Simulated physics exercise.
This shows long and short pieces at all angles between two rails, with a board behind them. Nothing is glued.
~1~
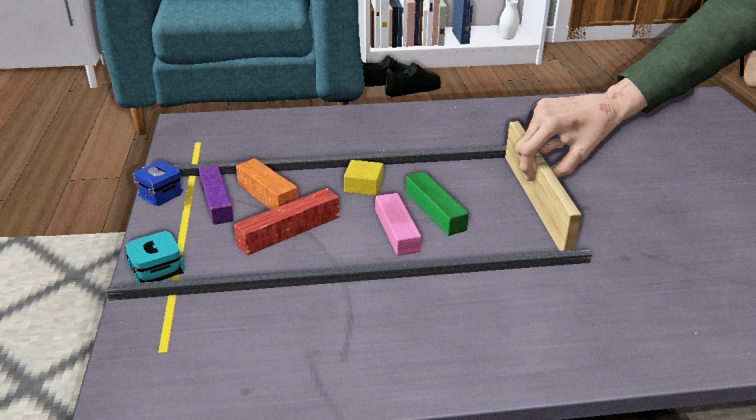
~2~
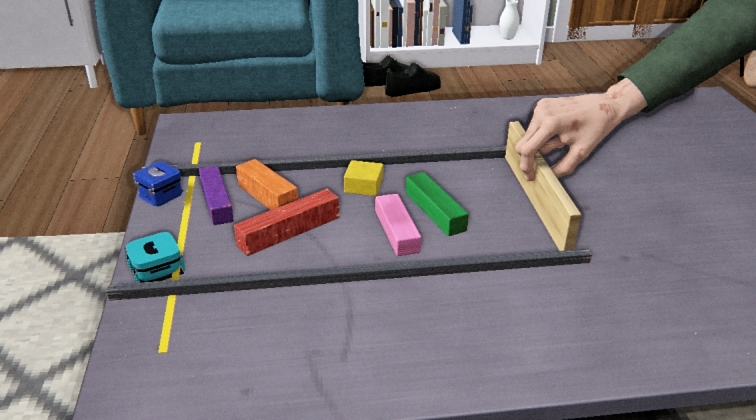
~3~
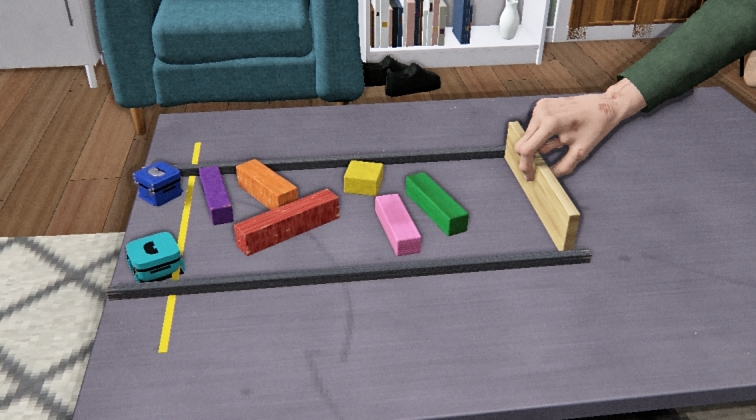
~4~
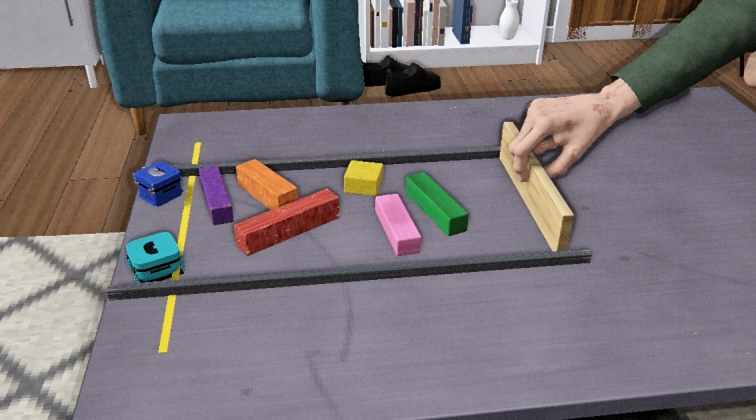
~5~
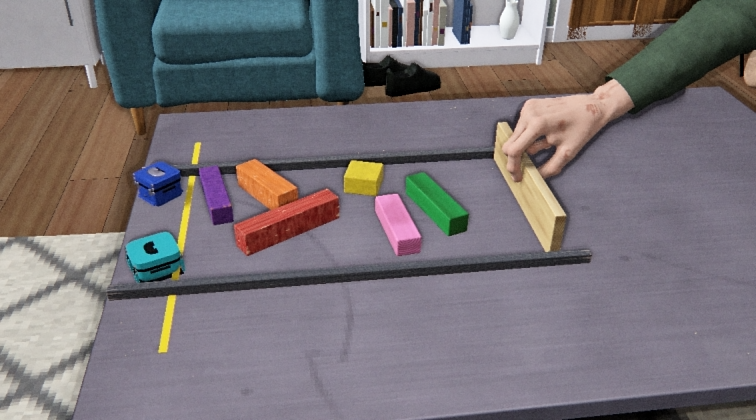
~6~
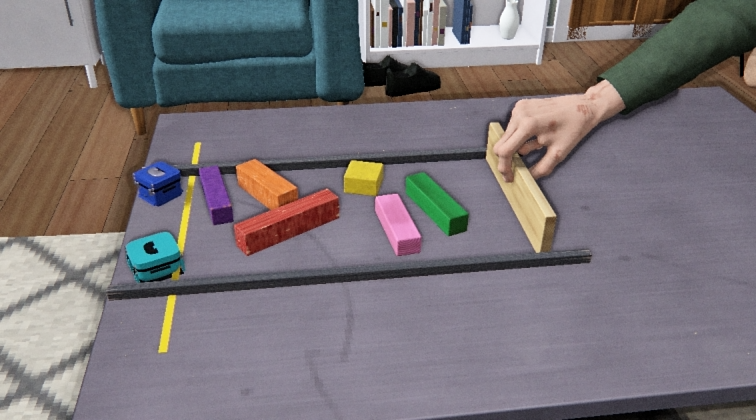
On a dark tabletop, a hand slid an upright wooden board slightly left between two rails, while the colored blocks and the blue and turquoise cases near the yellow tape stayed still.
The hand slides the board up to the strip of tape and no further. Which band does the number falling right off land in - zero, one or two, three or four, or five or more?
It lands in the three or four band.
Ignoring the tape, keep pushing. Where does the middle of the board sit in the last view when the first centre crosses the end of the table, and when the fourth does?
For the first, roughly (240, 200); for the next, roughly (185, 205).
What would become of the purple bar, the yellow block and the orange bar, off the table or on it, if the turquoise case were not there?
Outcome for the purple bar: It drops; for the yellow block: It stays; for the orange bar: It stays.
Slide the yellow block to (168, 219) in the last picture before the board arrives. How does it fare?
In the end the yellow block slides off.
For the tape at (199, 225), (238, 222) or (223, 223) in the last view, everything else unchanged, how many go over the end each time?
You'd get 3, then 0, then 1.
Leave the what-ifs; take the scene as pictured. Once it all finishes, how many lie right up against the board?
Tally at the end: 2.
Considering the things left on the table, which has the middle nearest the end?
Red bar.
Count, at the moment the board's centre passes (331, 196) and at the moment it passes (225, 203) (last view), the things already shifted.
That makes 5 at the first spot and 8 at the second.
Soon after, none off yet; blue case at rest near (159, 184); turquoise case at rest near (155, 259); purple bar at rest near (216, 194).
In the end, the number that fall off is three or four; gone, purple bar, turquoise case and blue case.
